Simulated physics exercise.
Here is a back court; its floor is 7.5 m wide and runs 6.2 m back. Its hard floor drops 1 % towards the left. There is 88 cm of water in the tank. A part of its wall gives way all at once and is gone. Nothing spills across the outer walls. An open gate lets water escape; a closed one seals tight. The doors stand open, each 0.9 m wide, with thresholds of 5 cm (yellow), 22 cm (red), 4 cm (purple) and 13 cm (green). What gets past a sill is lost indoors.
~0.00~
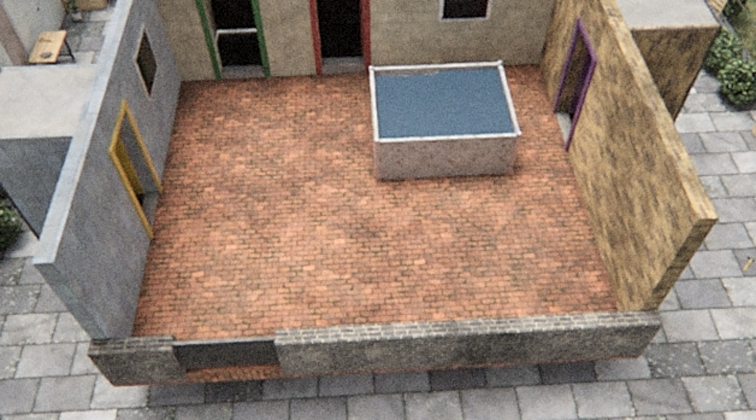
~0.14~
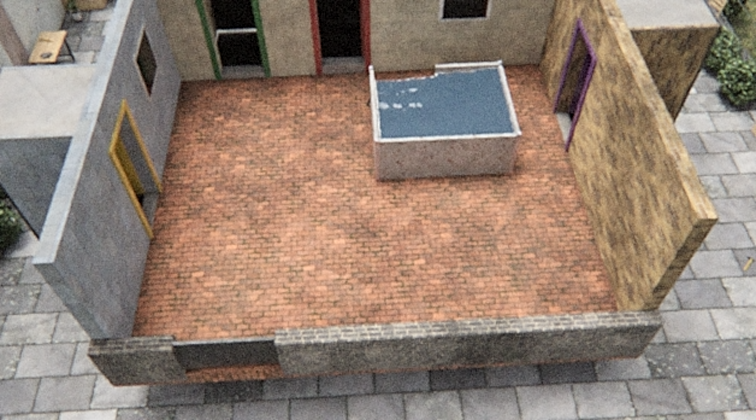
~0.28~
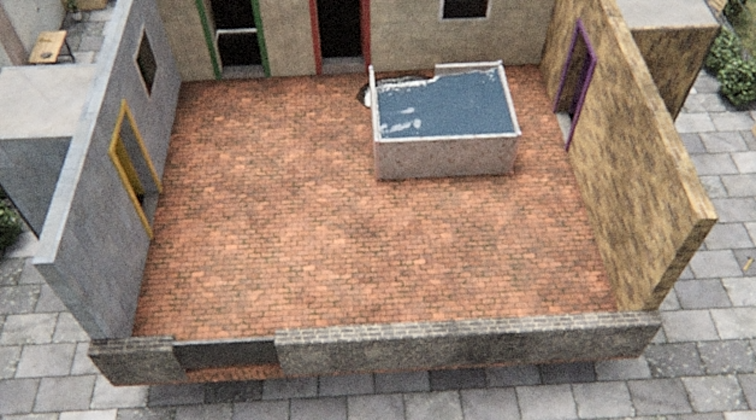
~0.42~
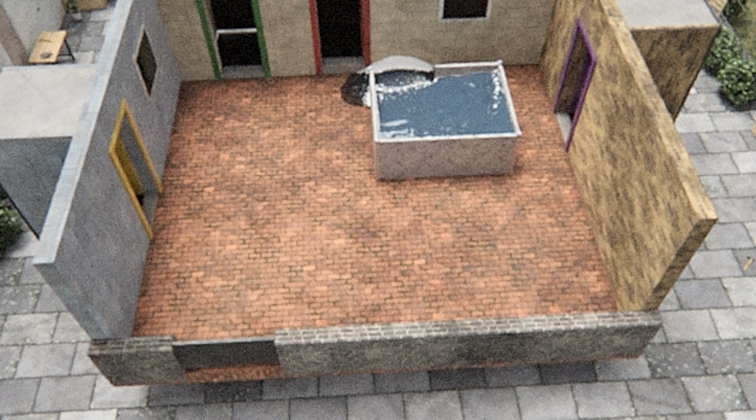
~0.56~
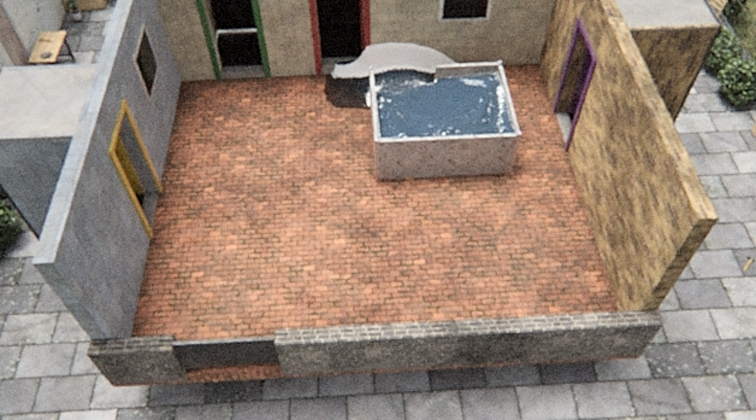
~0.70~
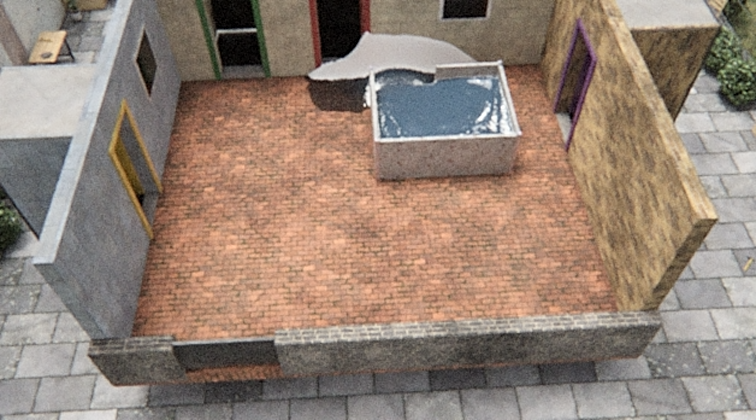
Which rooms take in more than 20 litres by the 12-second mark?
Within that time: At the yellow door it exceeds the limit; at the red door it passes the limit; at the purple door it exceeds the limit; at the green door it stays under the limit.
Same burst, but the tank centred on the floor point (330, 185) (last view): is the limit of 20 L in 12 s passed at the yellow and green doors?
Against that limit: Yellow below, green above.
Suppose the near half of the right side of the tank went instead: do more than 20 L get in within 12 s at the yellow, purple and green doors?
Then: Yellow past it, purple past it, green not over.
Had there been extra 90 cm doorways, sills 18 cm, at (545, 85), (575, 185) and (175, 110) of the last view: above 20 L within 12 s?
In turn: Over, below, over.
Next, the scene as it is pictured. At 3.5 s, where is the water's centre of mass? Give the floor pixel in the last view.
Around (385, 128).
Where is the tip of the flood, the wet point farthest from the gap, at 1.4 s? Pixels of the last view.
Near (199, 84).
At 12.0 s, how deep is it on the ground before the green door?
Roughly 10.0 cm deep.
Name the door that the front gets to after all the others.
Last comes the yellow one.
After 1.4 s water covers 20 % of the floor and is deepest (68 cm) near (391, 74); yellow door not reached, red door 40 cm at the sill, 34 L in, purple door not reached, green door 7 cm at the sill, 0 L in.
After 2.2 s water covers 30 % of the floor and is deepest (49 cm) near (391, 74); yellow door not reached, red door 32 cm at the sill, 92 L in, purple door 11 cm at the sill, 4 L in, green door 10 cm at the sill, 0 L in.
After 3.5 s water covers 55 % of the floor and is deepest (34 cm) near (391, 74); yellow door 10 cm at the sill, 5 L in, red door 23 cm at the sill, 120 L in, purple door 11 cm at the sill, 33 L in, green door 7 cm at the sill, 0 L in.
After 7.0 s water covers 85 % of the floor and is deepest (19 cm) near (383, 347); yellow door 8 cm at the sill, 39 L in, red door 11 cm at the sill, 125 L in, purple door 8 cm at the sill, 82 L in, green door 7 cm at the sill, 1 L in.
After 12.0 s water covers 100 % of the floor and is deepest (19 cm) near (182, 85); yellow door 8 cm at the sill, 49 L in, red door 9 cm at the sill, 125 L in, purple door 4 cm at the sill, 97 L in, green door 10 cm at the sill, 2 L in.
